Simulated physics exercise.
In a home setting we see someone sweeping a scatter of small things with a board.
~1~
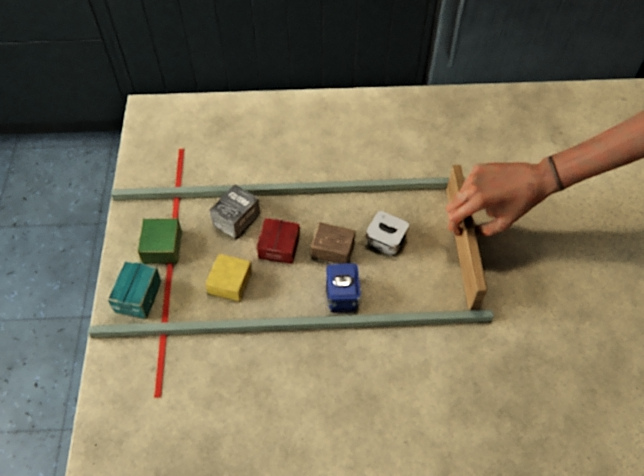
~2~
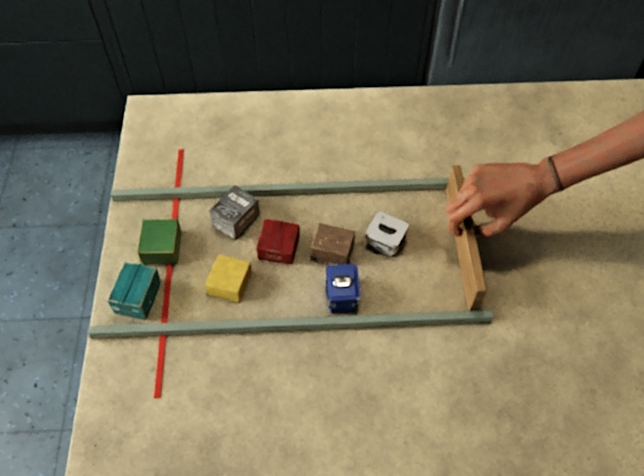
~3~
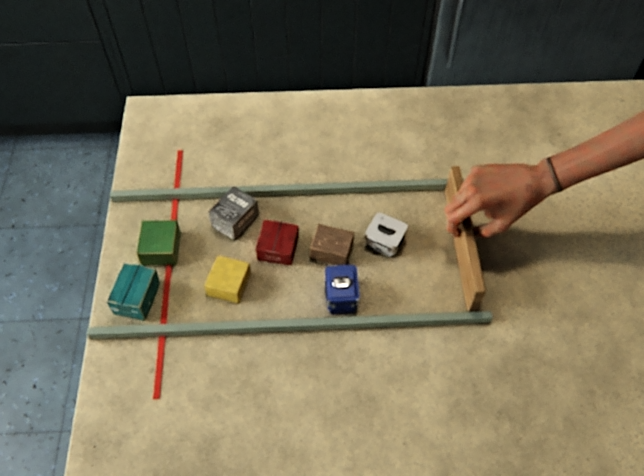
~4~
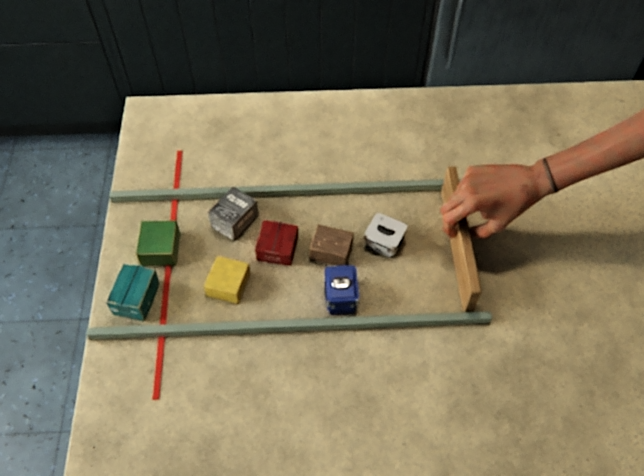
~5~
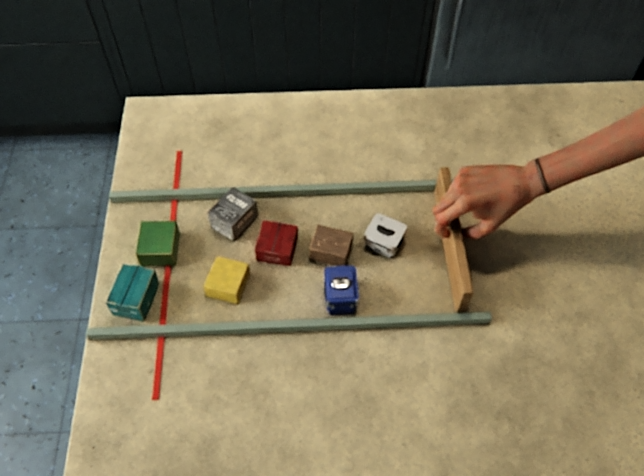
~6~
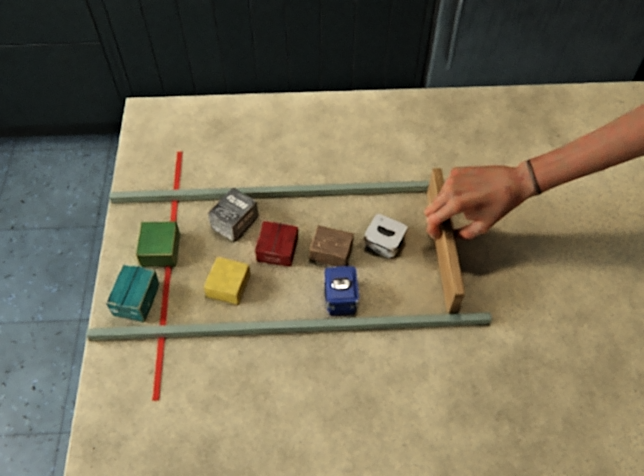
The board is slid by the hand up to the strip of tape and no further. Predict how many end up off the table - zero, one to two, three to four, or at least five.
Three to four end up off the table.
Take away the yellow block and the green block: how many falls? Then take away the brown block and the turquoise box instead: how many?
The first try gives 1, the second gives 1.
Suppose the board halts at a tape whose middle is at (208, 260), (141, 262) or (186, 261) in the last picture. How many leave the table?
1, 5, 2.
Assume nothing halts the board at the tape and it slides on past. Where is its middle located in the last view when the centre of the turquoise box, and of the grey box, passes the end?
I reckon its middle sits around (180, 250) and then around (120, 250).
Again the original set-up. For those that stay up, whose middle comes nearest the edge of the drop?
Brown block.
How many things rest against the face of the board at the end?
The answer is 3.
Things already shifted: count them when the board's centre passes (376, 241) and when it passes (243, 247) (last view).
Note: First position 2; second position 7.
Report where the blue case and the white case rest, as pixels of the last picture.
The blue case ends up near (147, 299), and the white case near (151, 254).
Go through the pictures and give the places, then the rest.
Turquoise box (135, 290); green block (160, 241); yellow block (229, 278); board (465, 236); tape (171, 258), in the first picture.
Green block (160, 242); brown block (333, 244), in the second picture.
Yellow block (228, 279); board (464, 237), in the third picture.
Turquoise box (134, 292); red box (277, 243), in the fourth picture.
Green block (158, 243); white case (385, 236), in the fifth picture.
Turquoise box (134, 293); green block (158, 244); yellow block (228, 280); board (445, 239); tape (169, 261), in the sixth picture.
A little later, none off yet; turquoise box at rest near (134, 293); green block at rest near (158, 244); yellow block at rest near (228, 280).
Next, none off yet; turquoise box at rest near (134, 293); green block shifted about its own width near (133, 245); yellow block shifted a little near (210, 281).
When it is over, the number that fall off is three or four; down, red box, green block and turquoise box.
